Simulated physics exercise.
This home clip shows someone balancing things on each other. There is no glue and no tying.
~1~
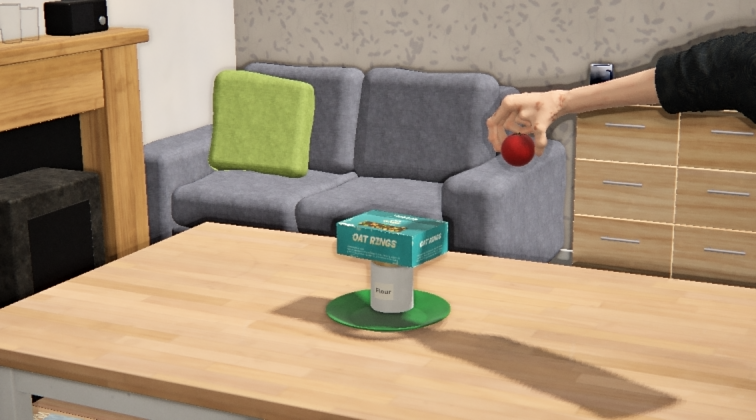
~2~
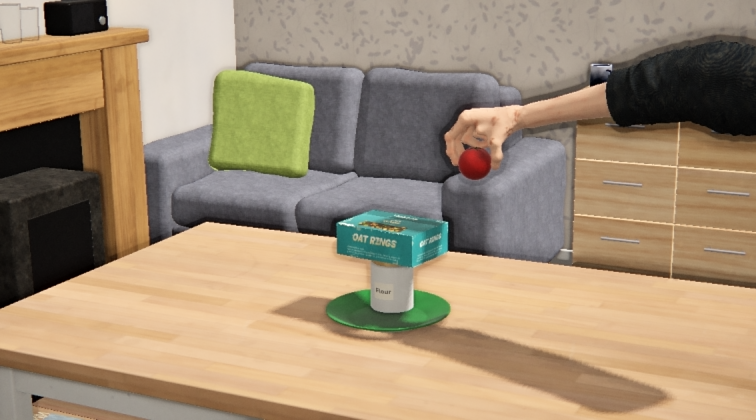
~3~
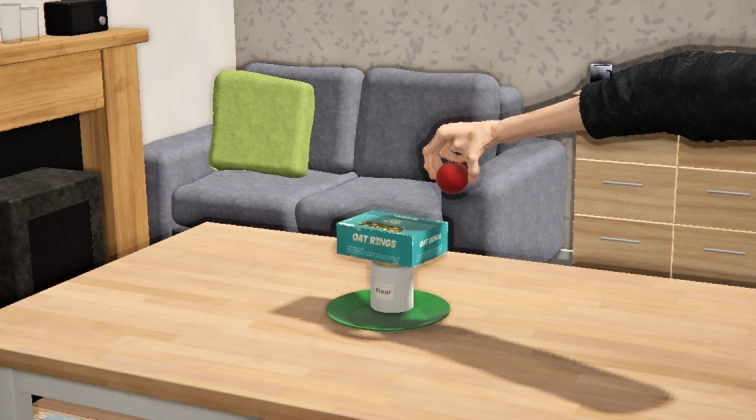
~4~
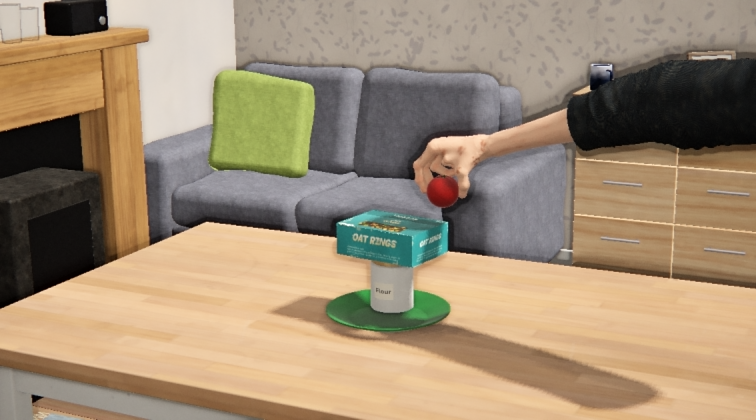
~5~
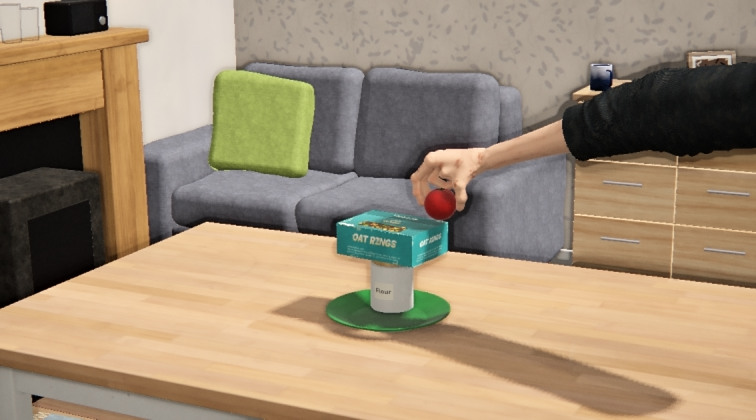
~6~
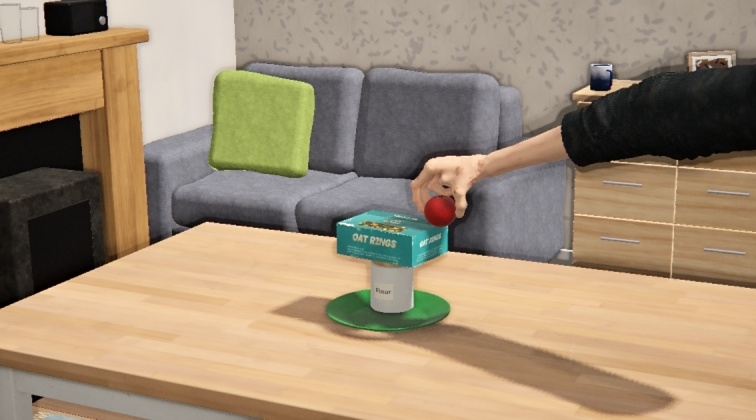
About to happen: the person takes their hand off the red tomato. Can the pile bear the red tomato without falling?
The pile cannot bear the load.
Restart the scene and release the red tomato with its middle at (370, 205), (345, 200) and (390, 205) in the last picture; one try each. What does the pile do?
Try one: It stands firm; try two: It topples; try three: It stands firm.
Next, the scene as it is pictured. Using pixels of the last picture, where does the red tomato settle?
At about (471, 318).
Then, 0.30 s on from there, red tomato now fallen.
Then, 0.40 s on from there, things are still on the move.
In the end, fallen, red tomato; the other 3 unmoved. At the end, from the last picture's camera, red tomato near (471, 317). The pile loses its balance.
